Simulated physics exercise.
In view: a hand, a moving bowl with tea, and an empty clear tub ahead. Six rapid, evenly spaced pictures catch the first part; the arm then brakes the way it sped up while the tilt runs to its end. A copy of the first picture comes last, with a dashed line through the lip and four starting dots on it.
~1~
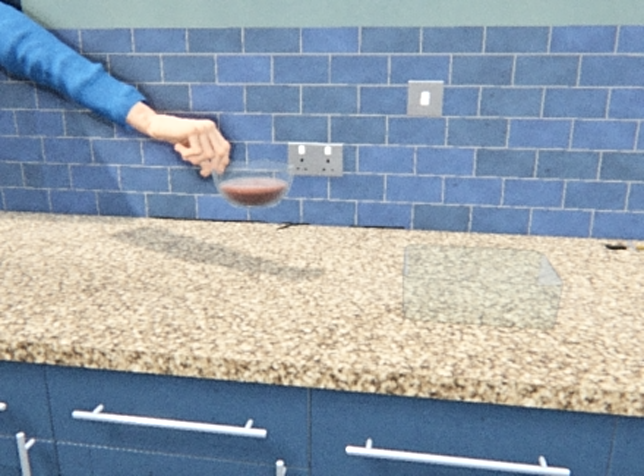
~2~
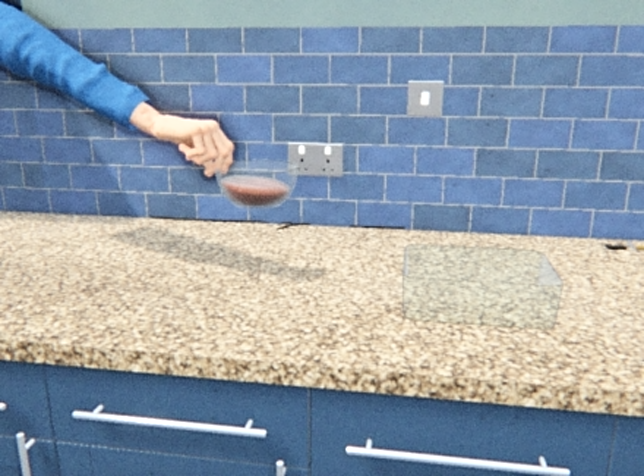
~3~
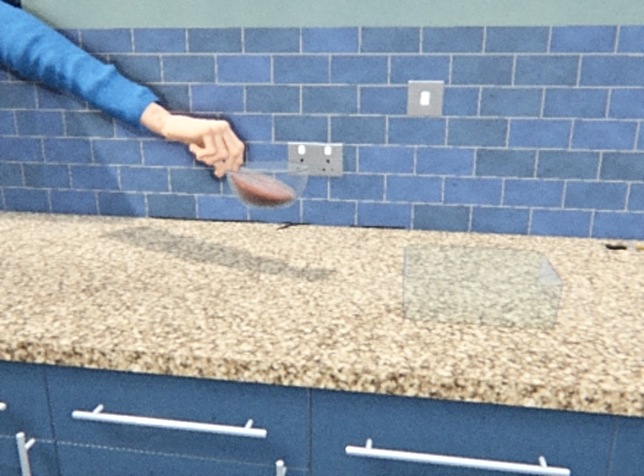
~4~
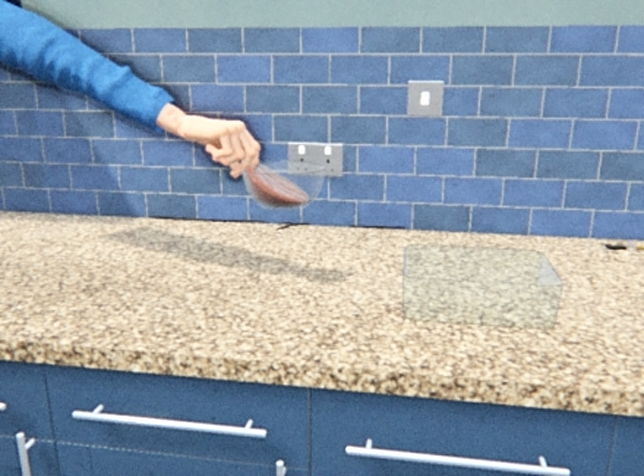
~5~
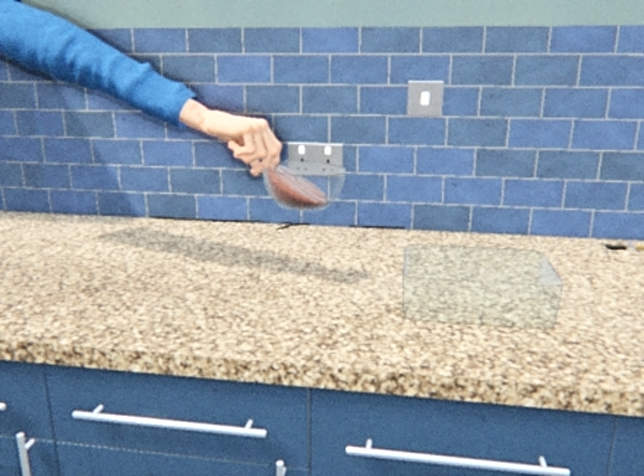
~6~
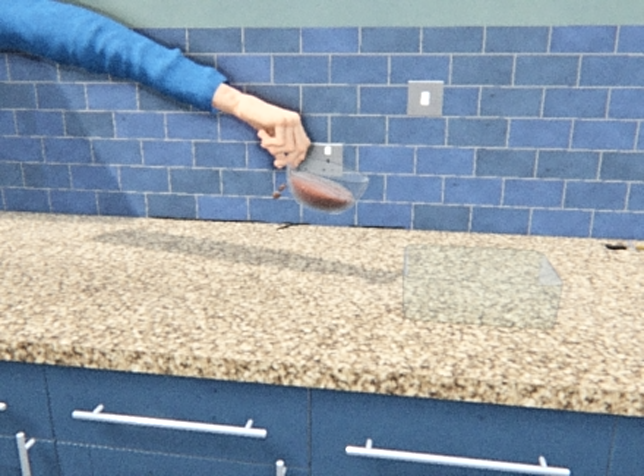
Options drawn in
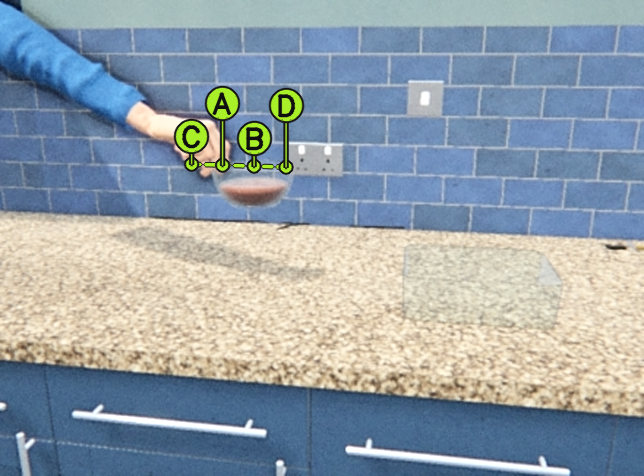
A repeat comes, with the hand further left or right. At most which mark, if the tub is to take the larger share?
B will do.
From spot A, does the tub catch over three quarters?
No.
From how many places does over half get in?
Two of the four.
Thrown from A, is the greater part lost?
Yes, that goes wrong.
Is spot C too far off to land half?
Yes, that goes wrong.
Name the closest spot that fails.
A it is.
On the marked copy, A at (222, 165); B at (254, 166); C at (191, 164); D at (286, 167).
If A is chosen, about 31 % lands in the tub, 63 % falls short and 6 % goes beside or beyond.
If B is chosen, about 66 % lands in the tub, 24 % falls short and 10 % goes beside or beyond.
If C is chosen, about 3 % lands in the tub, 95 % falls short.
If D is chosen, about 80 % lands in the tub, 8 % falls short and 12 % goes beside or beyond.
